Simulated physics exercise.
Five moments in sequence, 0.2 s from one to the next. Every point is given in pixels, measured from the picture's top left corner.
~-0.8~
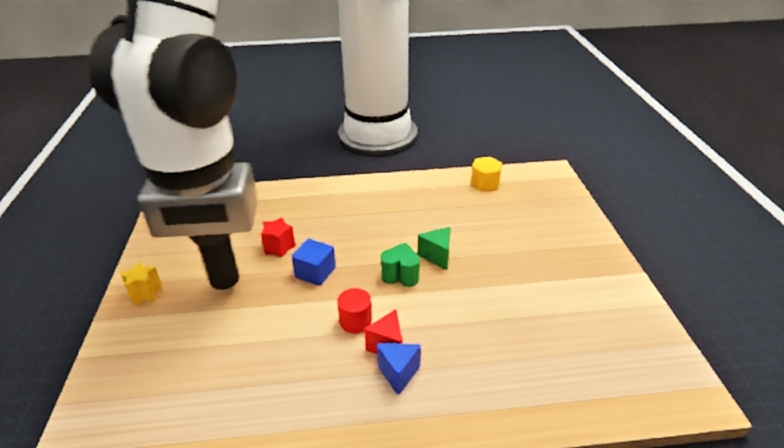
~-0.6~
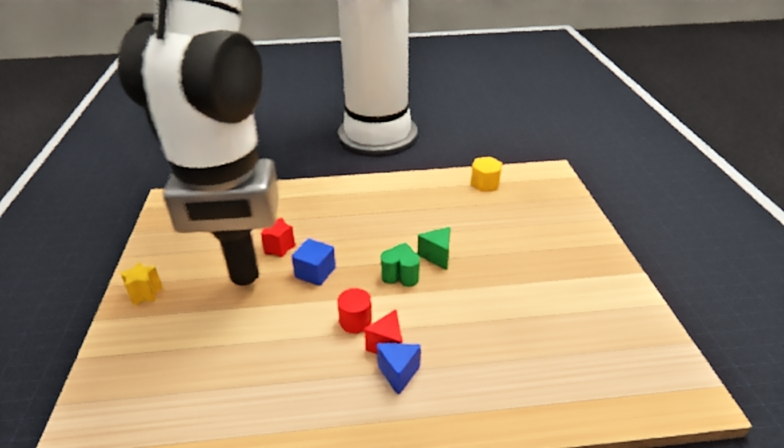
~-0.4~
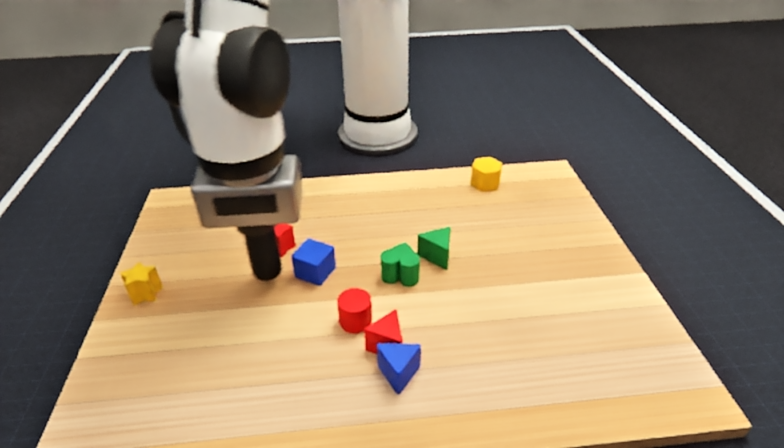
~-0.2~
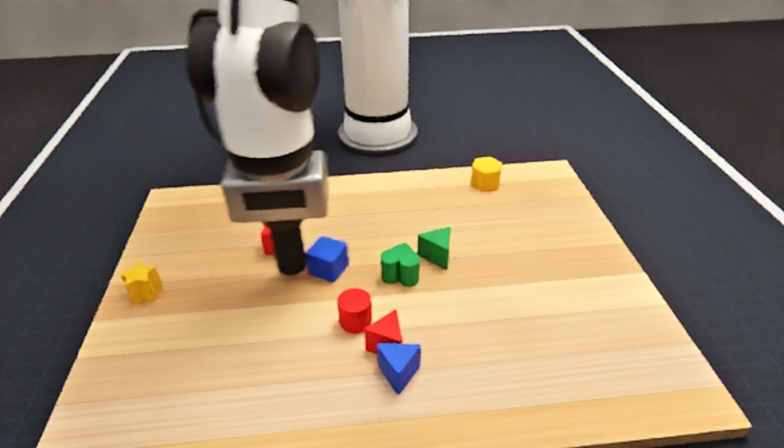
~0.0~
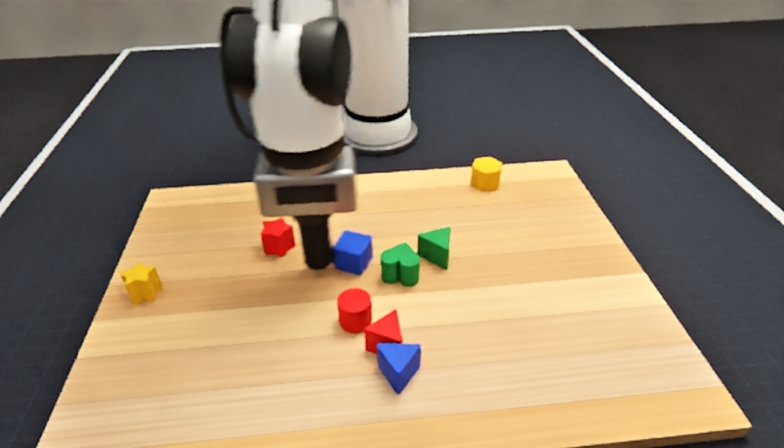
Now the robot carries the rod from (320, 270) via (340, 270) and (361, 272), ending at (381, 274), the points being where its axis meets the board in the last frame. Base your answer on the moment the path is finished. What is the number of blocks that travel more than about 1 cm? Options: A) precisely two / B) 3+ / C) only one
A: Precisely two.
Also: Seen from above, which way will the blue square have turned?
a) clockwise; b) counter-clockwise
It's b.
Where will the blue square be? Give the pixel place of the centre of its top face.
I expect it at (389, 234).
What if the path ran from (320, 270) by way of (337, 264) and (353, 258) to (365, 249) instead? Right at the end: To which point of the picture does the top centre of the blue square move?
Most likely (398, 228).
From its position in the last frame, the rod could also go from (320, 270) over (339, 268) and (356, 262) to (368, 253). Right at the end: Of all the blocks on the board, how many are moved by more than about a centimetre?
Going by the path, one block will move.
On the path given first. Halfway along, rod at (351, 262); blue square at (376, 236), turned 35° anticlockwise.
At the end, rod at (381, 265); red star-shaped block still; blue square at (389, 234), turned 85° anticlockwise; green heart at (415, 255).
